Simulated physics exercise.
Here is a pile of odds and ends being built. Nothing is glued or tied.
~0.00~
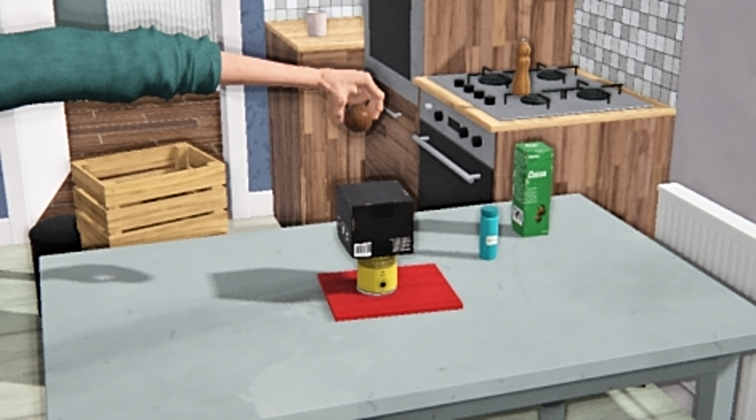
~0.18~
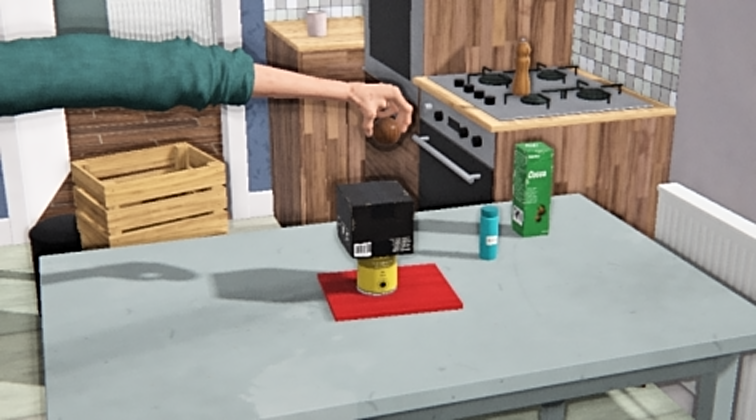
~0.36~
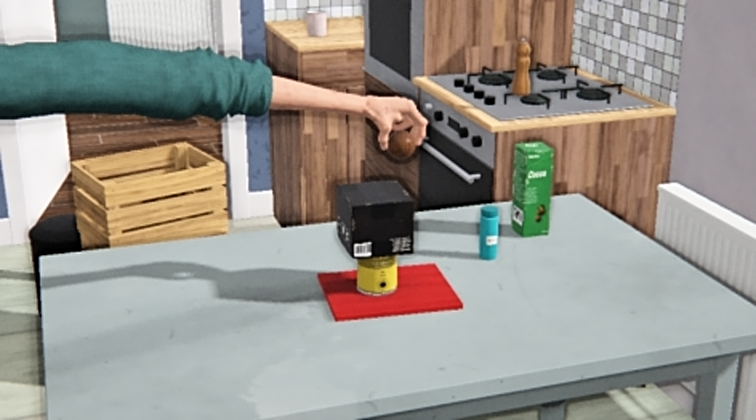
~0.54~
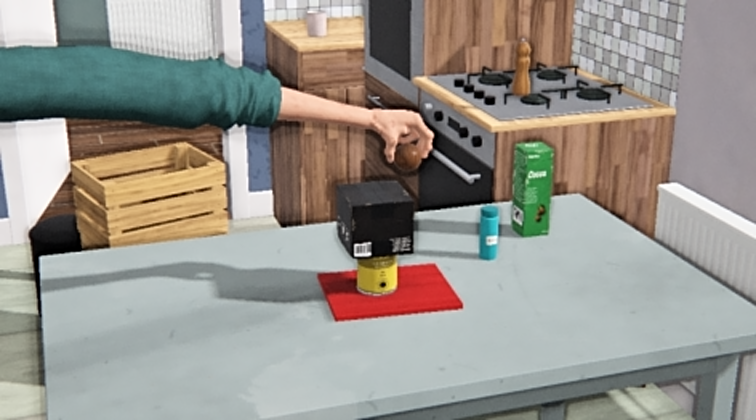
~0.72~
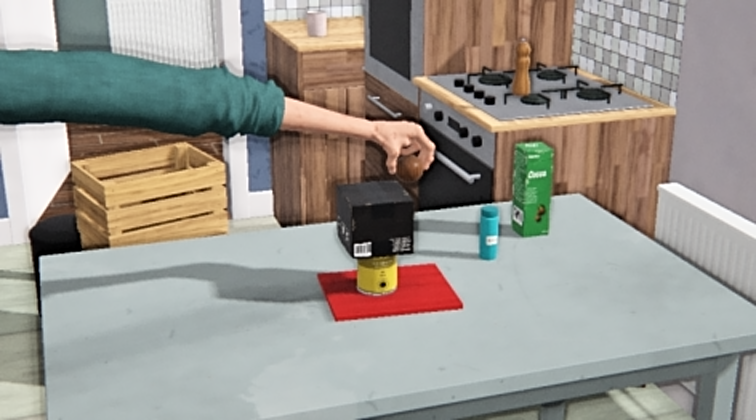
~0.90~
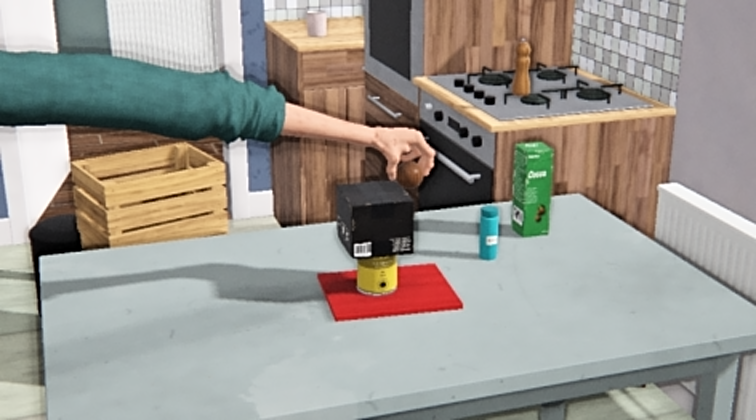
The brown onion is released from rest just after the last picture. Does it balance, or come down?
In the end the pile gives way.
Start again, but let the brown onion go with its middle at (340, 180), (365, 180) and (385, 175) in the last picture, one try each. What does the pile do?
First try: It gives way; second try: It keeps its balance; third try: It keeps its balance.
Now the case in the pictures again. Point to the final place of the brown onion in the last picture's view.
At about (442, 265).
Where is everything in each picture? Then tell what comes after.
Coming down; brown onion (358, 118); yellow pot (377, 267), in the first frame.
Coming down; brown onion (386, 131); green carton (532, 190), in the second frame.
Coming down; brown onion (401, 144); turquoise shaker (489, 233), in the third frame.
Coming down; brown onion (407, 157); black box (375, 219), in the fourth frame.
Coming down; brown onion (409, 169); red board (388, 291), in the fifth frame.
Set down, still held; brown onion (409, 175); yellow pot (377, 267), in the sixth frame.
After 1.30 s, brown onion now fallen.
After 1.40 s, things are still on the move.
At rest (4.0 s), fallen, brown onion; the other 5 in place. Seen from the same camera at the end, brown onion near (442, 265). The pile loses its balance.
